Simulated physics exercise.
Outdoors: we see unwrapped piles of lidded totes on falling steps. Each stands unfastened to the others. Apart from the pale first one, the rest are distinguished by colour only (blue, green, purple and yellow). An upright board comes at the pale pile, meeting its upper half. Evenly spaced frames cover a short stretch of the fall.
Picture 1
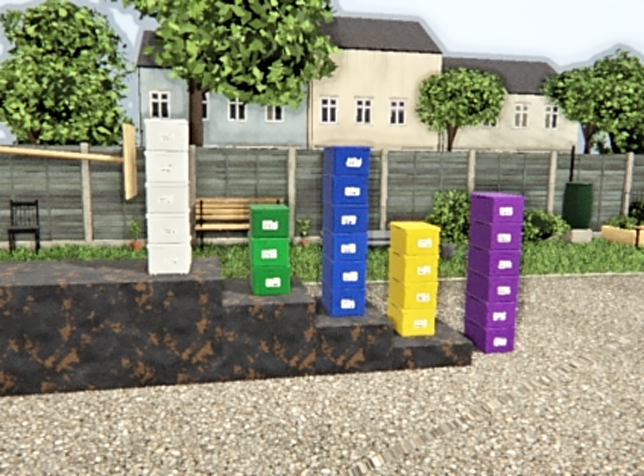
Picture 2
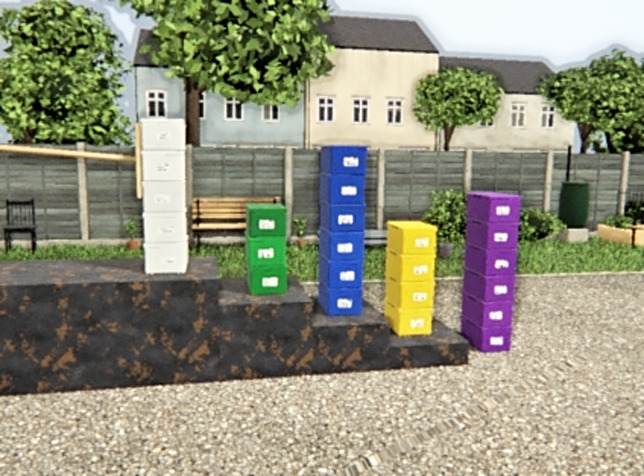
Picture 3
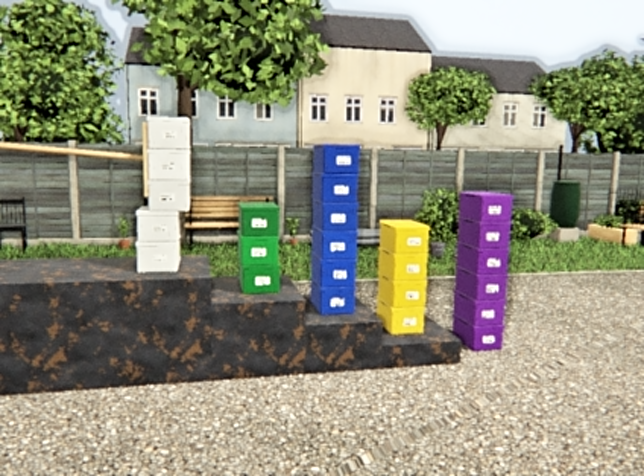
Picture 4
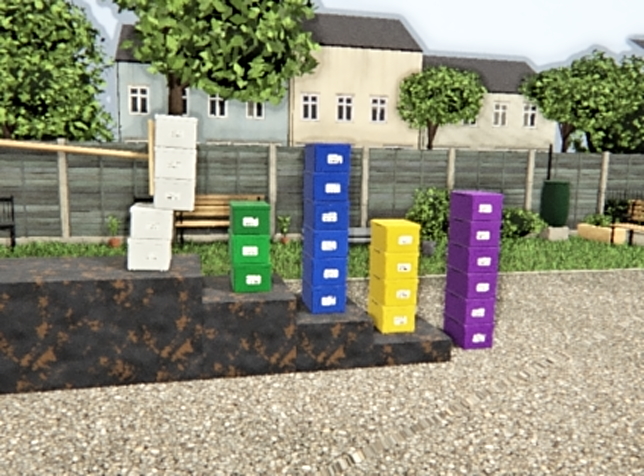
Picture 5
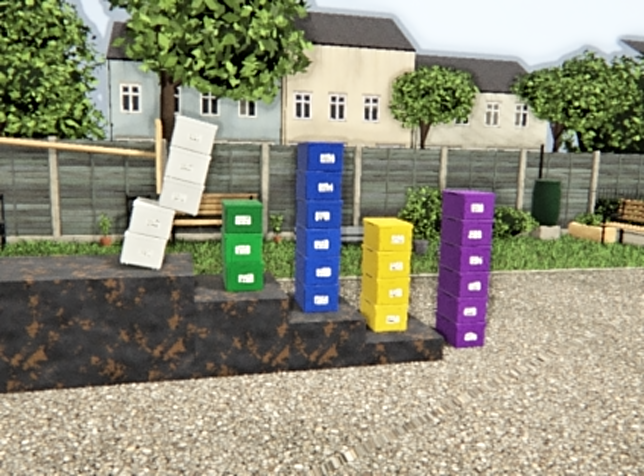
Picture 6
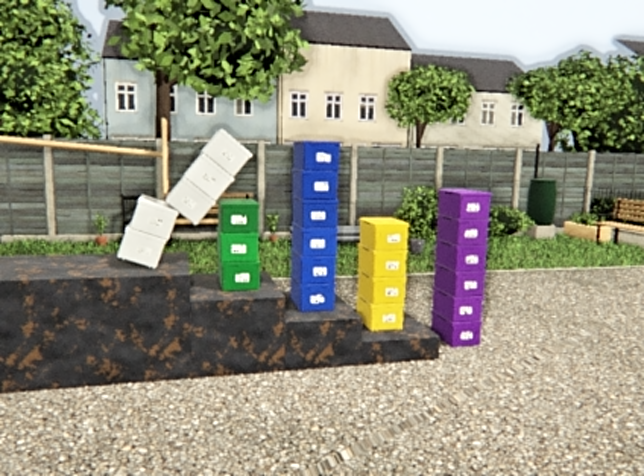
In a gravelly yard with dark steps, a board met a tall white stack of boxes beside green, blue, yellow and purple ones, pushing its upper boxes rightward until they leaned well over.
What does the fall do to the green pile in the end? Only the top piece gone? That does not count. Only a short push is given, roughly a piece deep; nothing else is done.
In the end it does not wreck it.
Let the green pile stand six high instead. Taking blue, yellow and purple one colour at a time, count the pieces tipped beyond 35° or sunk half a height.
Blue 5, yellow 3, purple 5.
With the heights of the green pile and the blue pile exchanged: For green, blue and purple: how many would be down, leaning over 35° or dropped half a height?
Green 5, blue 2, purple 5.
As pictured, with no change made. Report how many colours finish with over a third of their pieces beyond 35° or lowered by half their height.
That gives 0 overall.
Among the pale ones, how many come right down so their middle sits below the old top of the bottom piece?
2.
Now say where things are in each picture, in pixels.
In the first picture (places mark the middle of the side facing us; the camera pans a little), board (126, 151) not yet touching; top green tote (271, 224); top blue tote (352, 161); the rest undisturbed.
In the second picture, board (138, 151) not yet touching; top green tote (268, 223).
In the third picture, board (145, 149) pushing; top green tote (261, 222).
In the fourth picture, board (151, 148) pushing, top of the pale pile leaning barely; top green tote (252, 221); the rest undisturbed.
In the fifth picture, board (158, 146) pushing, top of the pale pile leaning a little; top green tote (245, 220); the rest undisturbed.
In the sixth picture, board (164, 146) stopped, top of the pale pile leaning well over; top green tote (241, 219); top yellow tote (392, 238); the rest undisturbed.
Soon after the last picture, 3 of the pale pile down; none of the 3 green totes down (0 of 19 in all colours); top green tote shifted a little.
A little later, 3 of the pale pile down; none of the 3 green totes down (0 of 19 in all colours); top green tote shifted a little; top blue tote shifted a little.
At rest, 4 of the pale pile down; none of the 3 green totes down (0 of 19 in all colours); top green tote shifted a little; top blue tote shifted a little. As the last picture would show them, middles, top green tote near (244, 216), top blue tote near (321, 156).
